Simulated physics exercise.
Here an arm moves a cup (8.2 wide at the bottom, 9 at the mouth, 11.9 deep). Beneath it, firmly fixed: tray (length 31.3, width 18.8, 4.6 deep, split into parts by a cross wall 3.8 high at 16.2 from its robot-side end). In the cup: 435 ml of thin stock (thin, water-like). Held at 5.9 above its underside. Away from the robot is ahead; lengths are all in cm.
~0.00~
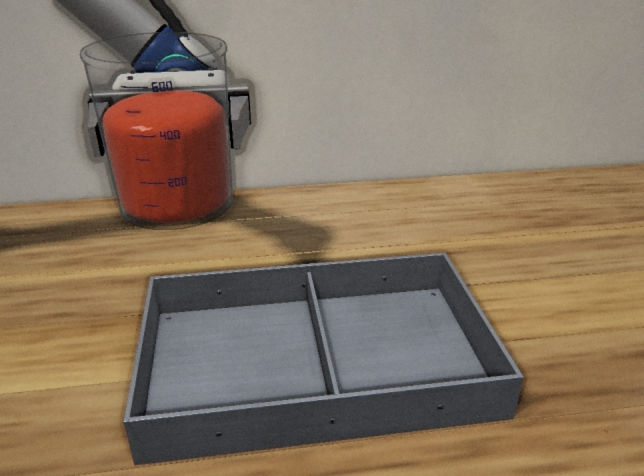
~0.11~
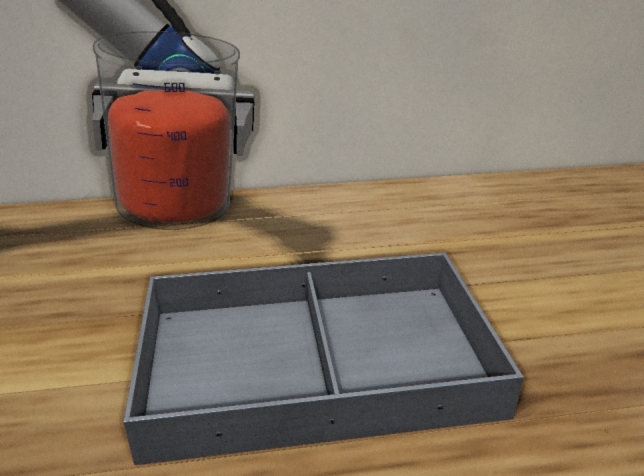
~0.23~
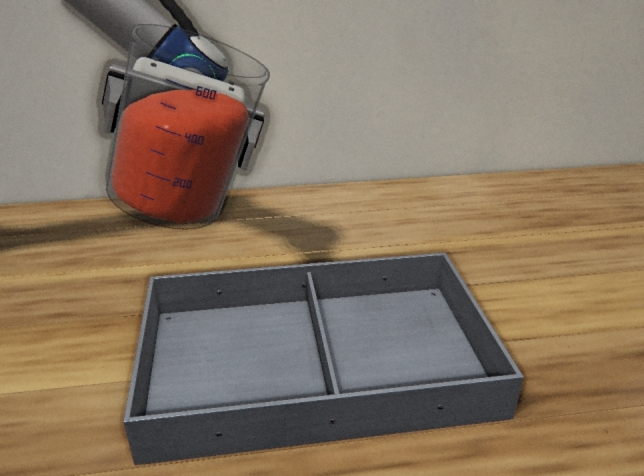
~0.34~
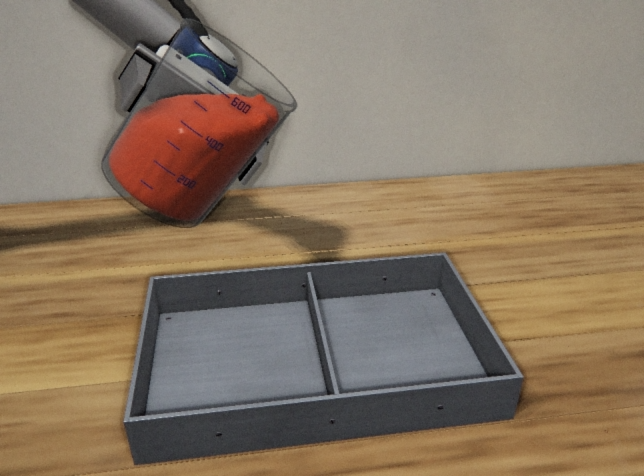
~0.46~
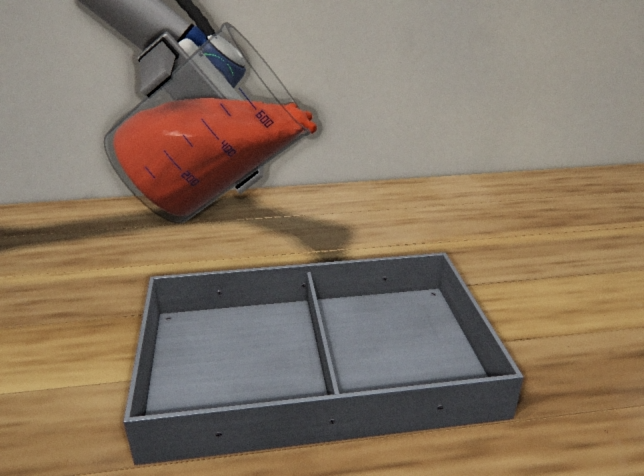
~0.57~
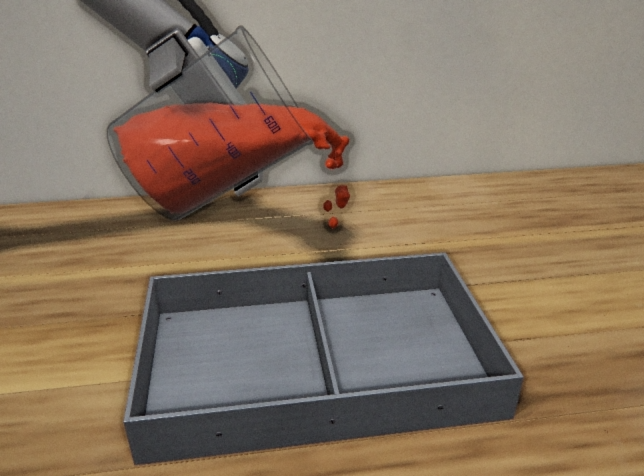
A grey robot arm with a blue part at its end holds a clear, marked cup of red liquid at the upper left of a light wooden tabletop, seen from slightly above against a plain pale wall. A grey open tray, split in two by a thin wall, sits in front. The arm tilts the cup steadily rightward until red liquid runs over its lip and breaks into falling drops, while the camera and tray stay still.
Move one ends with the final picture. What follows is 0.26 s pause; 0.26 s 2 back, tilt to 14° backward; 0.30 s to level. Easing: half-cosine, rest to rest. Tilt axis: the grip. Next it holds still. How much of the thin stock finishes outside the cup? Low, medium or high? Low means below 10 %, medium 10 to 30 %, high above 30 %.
Medium.
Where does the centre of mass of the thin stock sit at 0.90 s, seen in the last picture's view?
(235, 178).
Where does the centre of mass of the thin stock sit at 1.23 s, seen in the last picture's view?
Centre pixel approx. (229, 191).
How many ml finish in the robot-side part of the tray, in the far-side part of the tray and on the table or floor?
Approx. 5 / 60 / 5 ml, in that order.
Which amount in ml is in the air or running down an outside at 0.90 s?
About 15 ml.
After 0.90 s, tilted 47° forward, liquid up to 26 above the table; 375 ml in the cup, 45 ml in the far-side part, 15 ml in the air or running down outside.
After 1.23 s, tilted 8° backward, liquid up to 26 above the table; 370 ml in the cup, 60 ml in the far-side part, 5 ml in the robot-side part, 5 ml in the air or running down outside.
After 1.59 s, level, liquid up to 26 above the table; 370 ml in the cup, 60 ml in the far-side part, 5 ml on the table or floor, 5 ml in the robot-side part.
After 2.39 s, level, liquid up to 25 above the table; 370 ml in the cup, 60 ml in the far-side part, 5 ml on the table or floor, 5 ml in the robot-side part.
In the end, 370 ml in the cup, 60 ml in the far-side part, 5 ml on the table or floor, 5 ml in the robot-side part. That is 15 % outside the cup.
